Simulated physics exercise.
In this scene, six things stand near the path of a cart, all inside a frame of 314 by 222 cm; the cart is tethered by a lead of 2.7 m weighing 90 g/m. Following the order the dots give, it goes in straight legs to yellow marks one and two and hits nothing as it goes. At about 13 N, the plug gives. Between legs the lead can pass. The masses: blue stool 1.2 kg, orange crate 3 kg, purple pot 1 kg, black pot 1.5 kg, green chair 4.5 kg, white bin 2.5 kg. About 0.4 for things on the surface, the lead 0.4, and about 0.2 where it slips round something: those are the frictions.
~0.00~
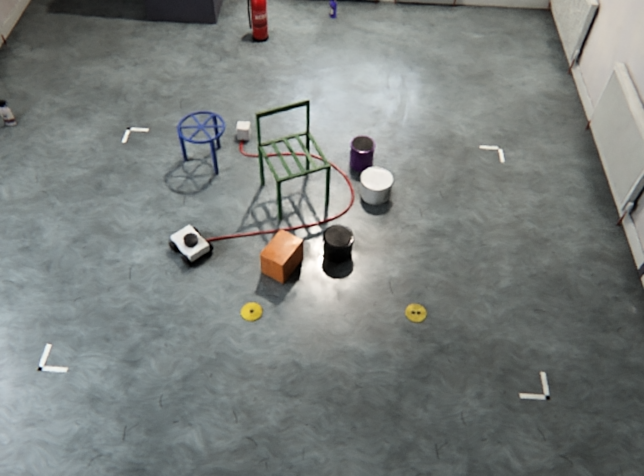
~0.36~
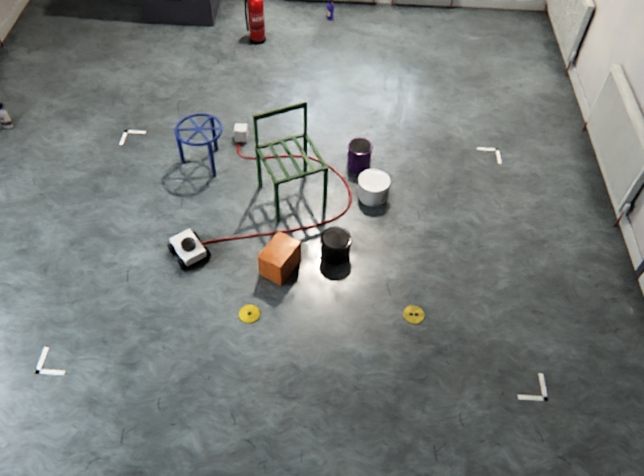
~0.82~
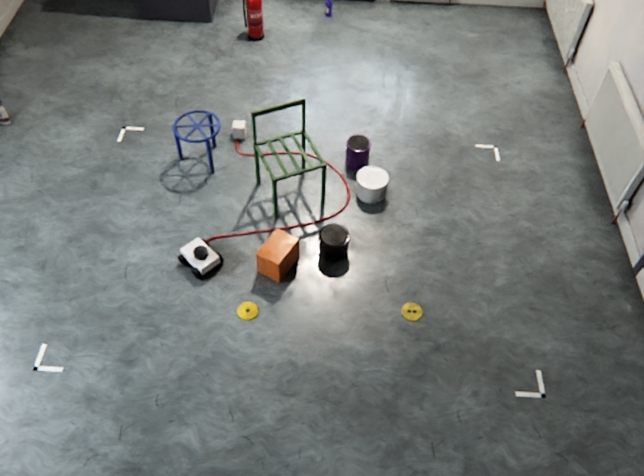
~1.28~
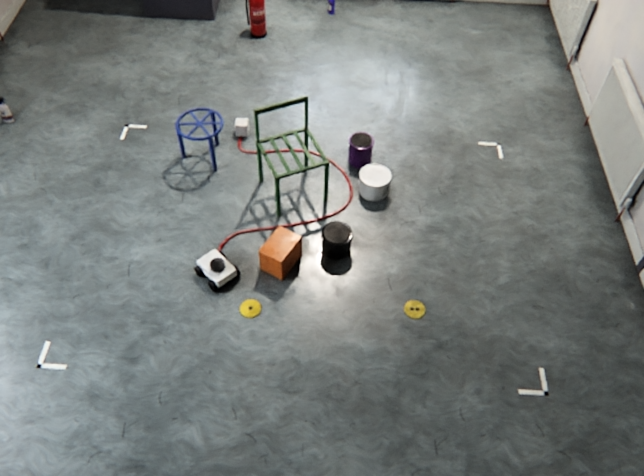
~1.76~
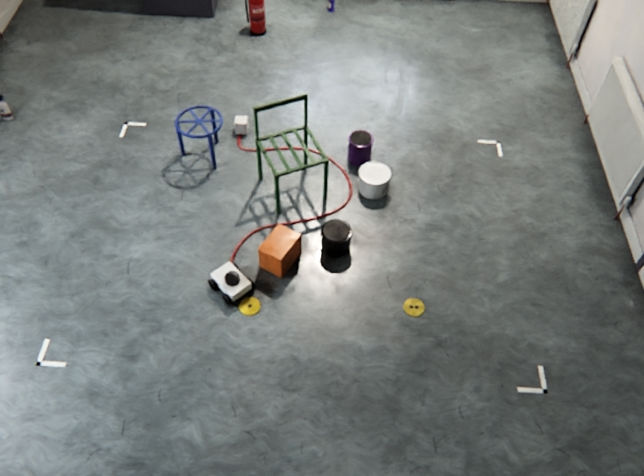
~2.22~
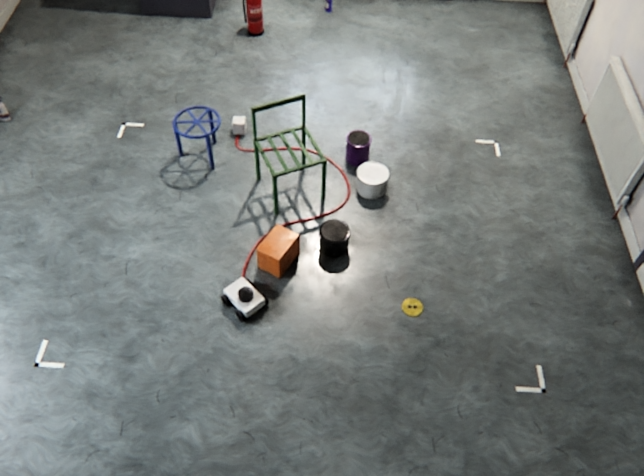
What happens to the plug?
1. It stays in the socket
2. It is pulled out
1.
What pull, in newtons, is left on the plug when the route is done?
It ends up near 3 N.
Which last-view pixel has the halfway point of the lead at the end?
In the last view it sits close to pixel (303, 224).
After 3.1 s, cart at (283, 305), lead slack at the fixed end; nothing else has moved.
After 4.0 s, cart at (330, 305), lead slack at the fixed end; nothing else has moved.
After 4.9 s, cart at (375, 305), lead slack at the fixed end; nothing else has moved.
After 5.8 s, cart at (411, 306), 3 N at the fixed end; orange crate 14 cm off its start.
After 6.2 s, cart at (411, 306), 3 N at the fixed end; orange crate 14 cm off its start at (299, 240).
